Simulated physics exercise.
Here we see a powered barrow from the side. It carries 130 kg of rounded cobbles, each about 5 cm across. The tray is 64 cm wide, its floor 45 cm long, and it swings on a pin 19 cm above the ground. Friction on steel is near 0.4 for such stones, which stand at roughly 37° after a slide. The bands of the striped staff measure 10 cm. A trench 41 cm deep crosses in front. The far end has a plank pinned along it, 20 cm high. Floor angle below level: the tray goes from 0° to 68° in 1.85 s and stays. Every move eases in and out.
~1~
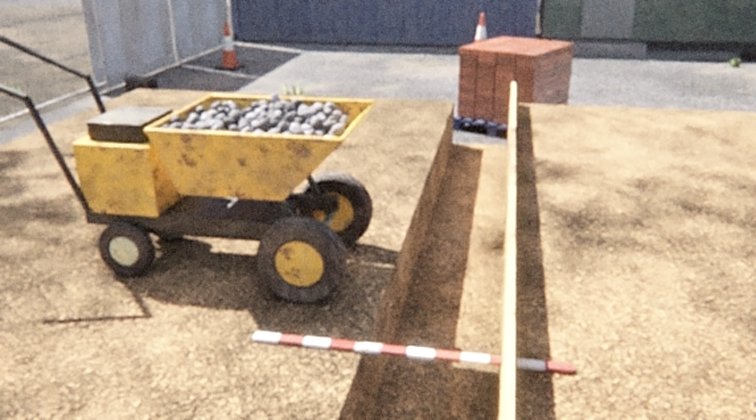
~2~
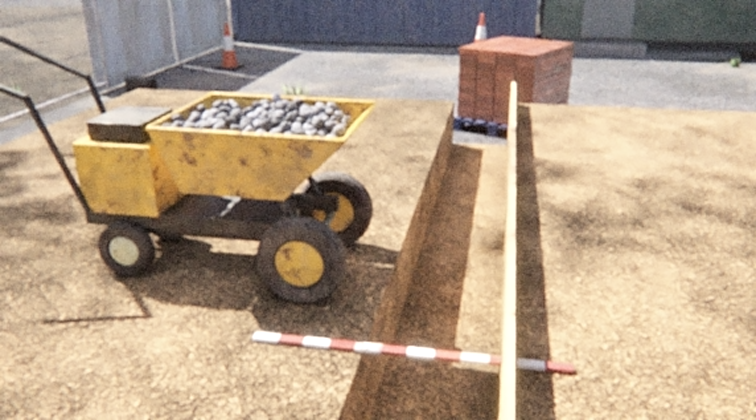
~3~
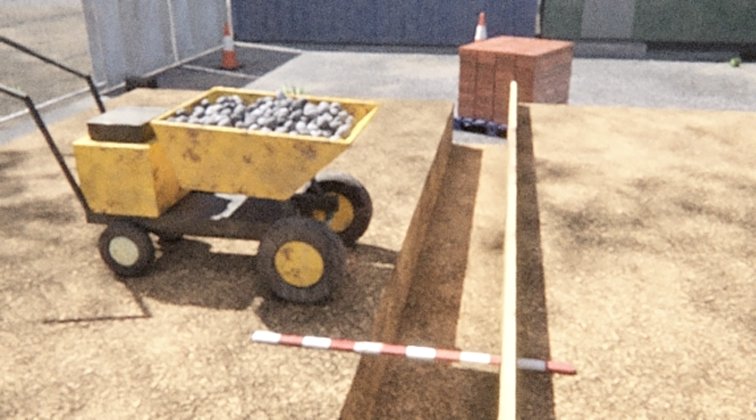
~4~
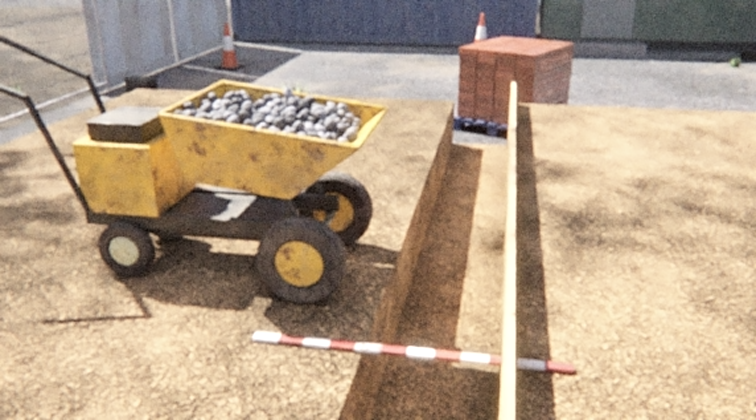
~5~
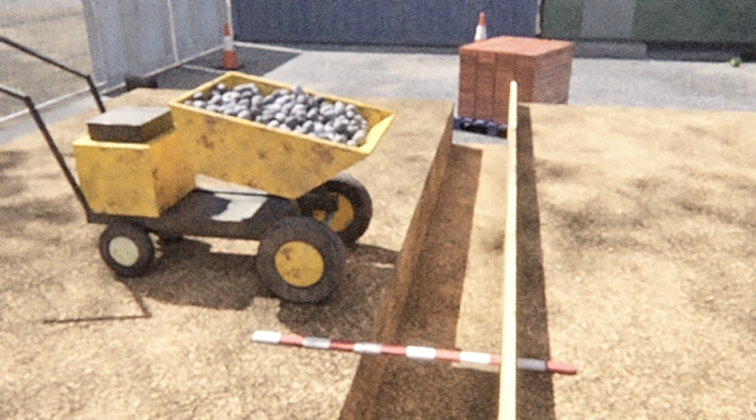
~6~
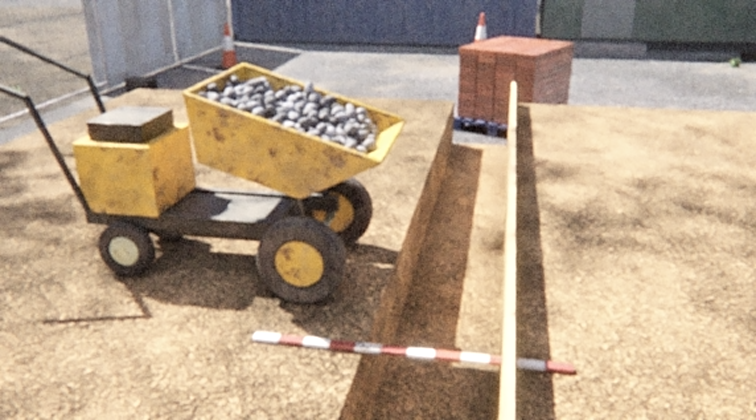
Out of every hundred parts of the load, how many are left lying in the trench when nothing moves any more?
Around 100 in every hundred.
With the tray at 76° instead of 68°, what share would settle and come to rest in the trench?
Then about 100 per cent.
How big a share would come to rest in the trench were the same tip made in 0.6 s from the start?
My guess is near 85 percent.
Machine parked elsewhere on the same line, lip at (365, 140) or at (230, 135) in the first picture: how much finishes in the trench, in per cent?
First some 85, then 80 per cent.
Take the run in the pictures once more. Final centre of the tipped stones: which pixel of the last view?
At about pixel (462, 347) in the last view.
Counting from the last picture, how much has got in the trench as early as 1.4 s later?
By then, around 65 percent.
Then, 0.8 s after the last picture the floor is at 57°, 99 % in the tray, 1 % in the trench; the foremost stones are at (453, 221).
Then, 1.4 s after the last picture the floor is at 68°, 37 % in the tray, 63 % in the trench; the foremost stones are at (513, 282).
Then, 1.7 s after the last picture the floor is at 68°, 12 % in the tray, 87 % in the trench; the foremost stones are at (522, 317).
Then, 3.7 s after the last picture the floor is at 68°, 0 % in the tray, 100 % in the trench; the foremost stones are at (526, 319).
